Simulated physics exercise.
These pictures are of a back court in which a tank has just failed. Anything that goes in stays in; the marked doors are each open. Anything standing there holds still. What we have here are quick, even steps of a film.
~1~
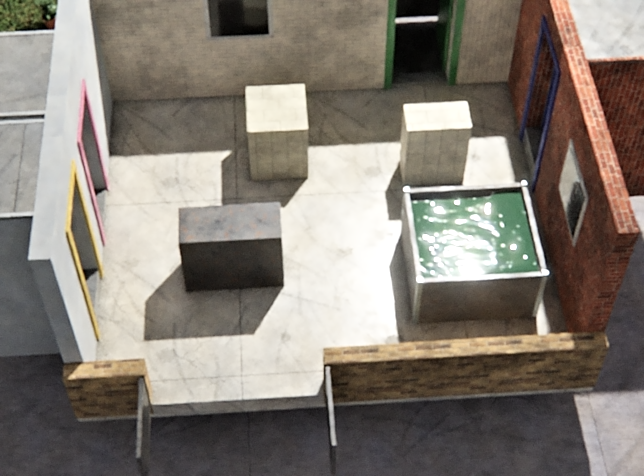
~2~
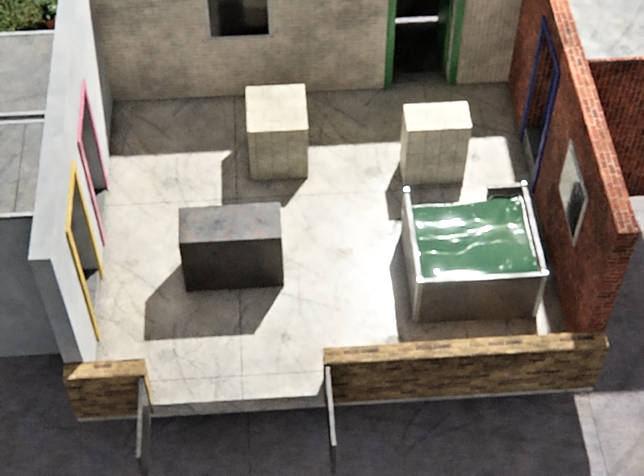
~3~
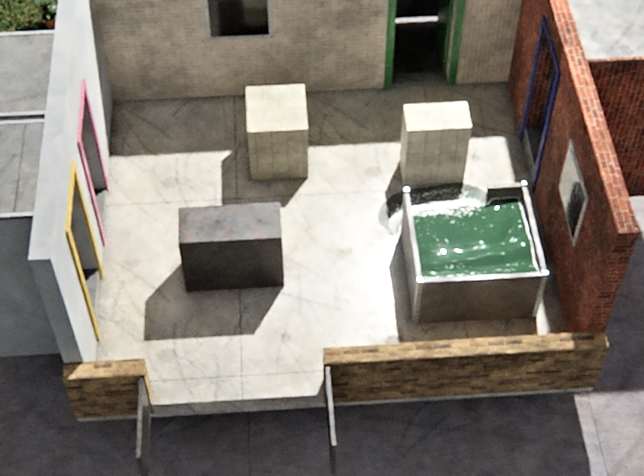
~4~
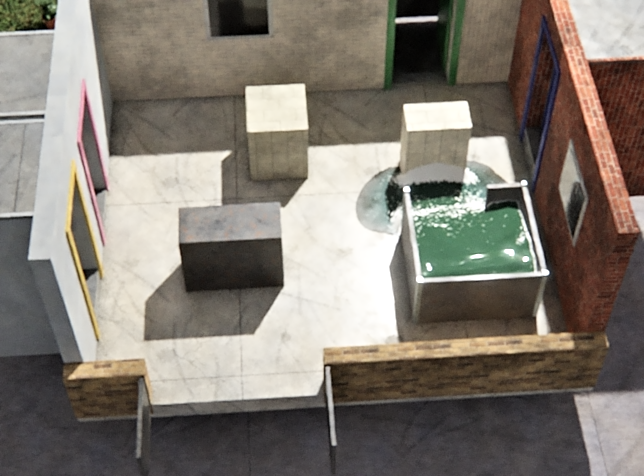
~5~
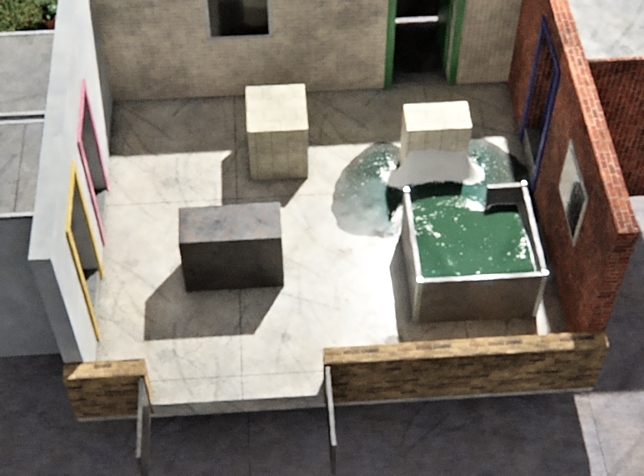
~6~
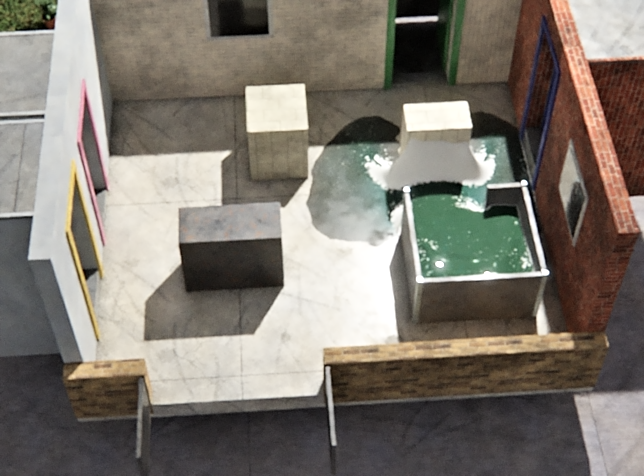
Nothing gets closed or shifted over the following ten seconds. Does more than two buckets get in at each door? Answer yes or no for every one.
Pink door: Yes, yellow door: No, green door: Yes, blue door: No.
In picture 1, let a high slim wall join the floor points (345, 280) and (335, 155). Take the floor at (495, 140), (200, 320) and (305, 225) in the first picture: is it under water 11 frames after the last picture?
Results in sequence: Swamped / bone-dry / bone-dry.
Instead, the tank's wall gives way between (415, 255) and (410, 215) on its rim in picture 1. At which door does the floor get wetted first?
I'd name the door marked yellow.
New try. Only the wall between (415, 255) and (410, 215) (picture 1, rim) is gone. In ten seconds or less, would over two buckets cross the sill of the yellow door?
I'd say the yellow door stays within the limit.
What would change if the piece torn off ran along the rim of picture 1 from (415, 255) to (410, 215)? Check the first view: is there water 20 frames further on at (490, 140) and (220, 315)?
Order as given: Unwetted, then inundated.
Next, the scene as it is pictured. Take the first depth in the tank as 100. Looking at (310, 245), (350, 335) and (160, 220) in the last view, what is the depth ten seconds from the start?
The depth comes out near 6, 8 and 6 per cent.
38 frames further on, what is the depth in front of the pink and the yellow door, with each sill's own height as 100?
The first comes to about 160 percent, the second to about 40 percent.
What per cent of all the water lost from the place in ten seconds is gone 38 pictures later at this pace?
I'd say about 45 per cent.
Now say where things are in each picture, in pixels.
The first frame shows the tank at (473, 235) is whole and still.
In the second frame, water pours out on the tank's far side and has run to (396, 231).
In the third frame, water pours out on the tank's far side and has run to a hidden place.
In the fourth frame, water pours out on the tank's far side and has run to (476, 166).
In the fifth frame, water pours out on the tank's far side and has run to (377, 148).
In the sixth frame, water pours out on the tank's far side and has run to (362, 122).
A moment on, water covers 30 % of the floor; the pink door not reached, the yellow door not reached, the green door not reached, the blue door under two buckets in.
Next, water covers 50 % of the floor; the pink door wet at the sill, nothing in, the yellow door not reached, the green door wet at the sill, nothing in, the blue door under two buckets in.
Then, water covers 70 % of the floor; the pink door over two buckets in, the yellow door wet at the sill, nothing in, the green door over two buckets in, the blue door under two buckets in.
Later, water covers 90 % of the floor; the pink door far over two buckets in, the yellow door wet at the sill, nothing in, the green door over two buckets in, the blue door under two buckets in.
In the end, water covers 100 % of the floor; the pink door far over two buckets in, the yellow door wet at the sill, nothing in, the green door over two buckets in, the blue door under two buckets in.
